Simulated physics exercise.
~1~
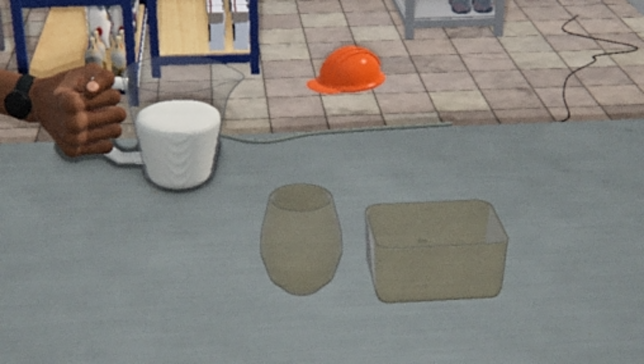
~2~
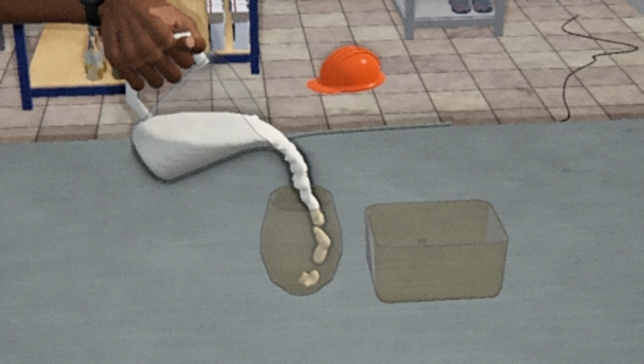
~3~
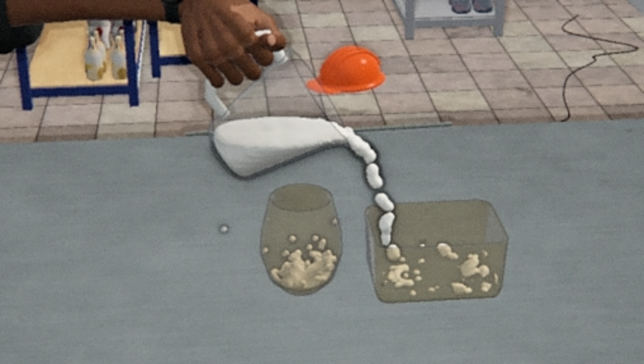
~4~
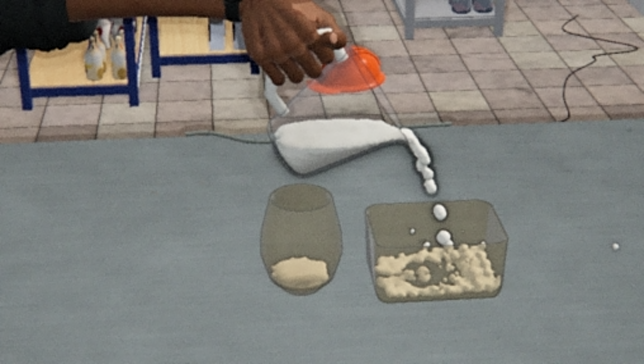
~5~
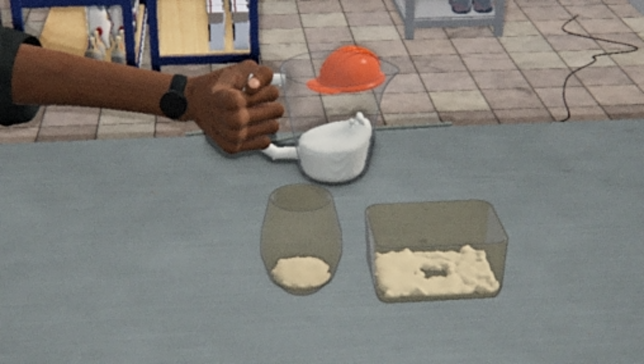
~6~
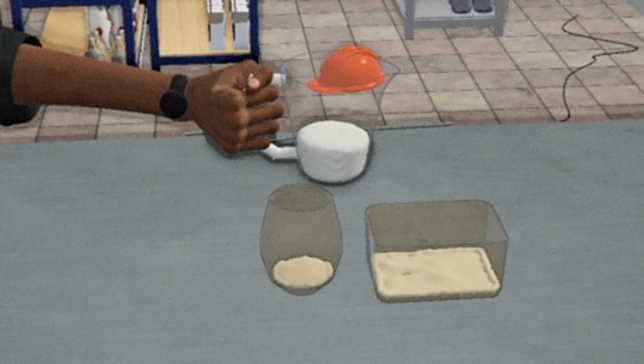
A hand tipped a white measuring jug and poured milk into a round-bellied glass, then moved right to fill part of a food box before levelling the jug, leaving a shallow layer settled in the bottom of both containers.
